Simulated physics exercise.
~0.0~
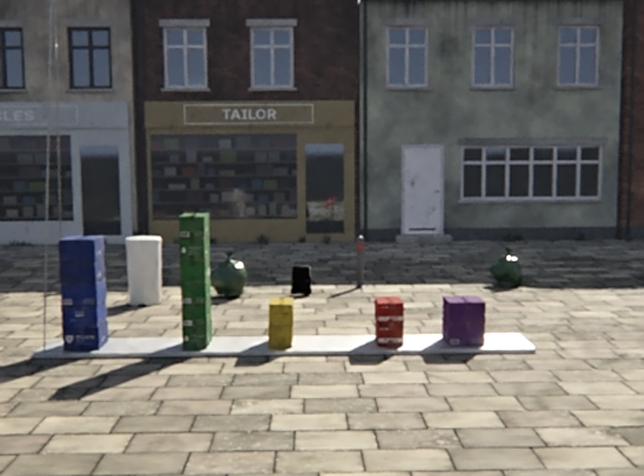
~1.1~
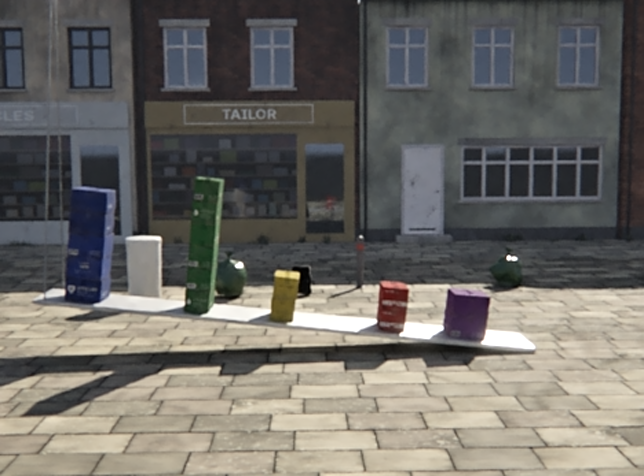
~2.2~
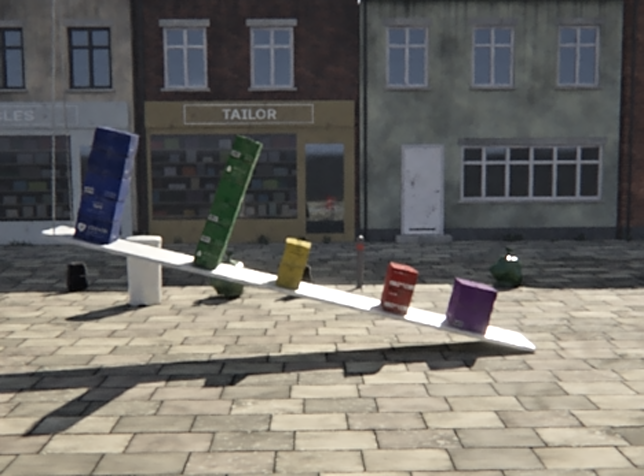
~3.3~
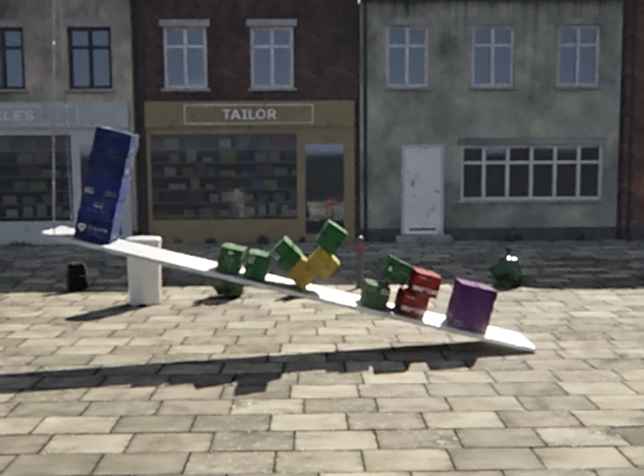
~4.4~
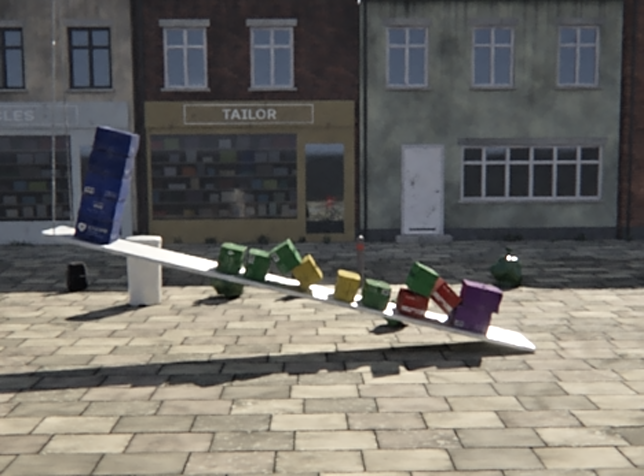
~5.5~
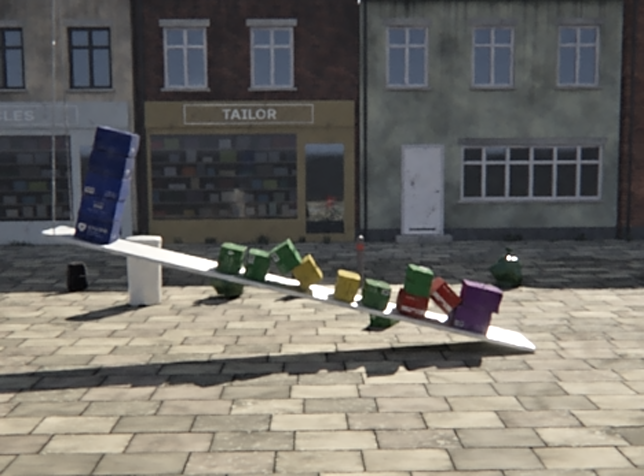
A long white board holding five coloured stacks of boxes was raised at its left end until the tall green stack toppled to the right, knocking over the yellow one and jostling the red, while the blue and purple stacks stayed upright on the slope.
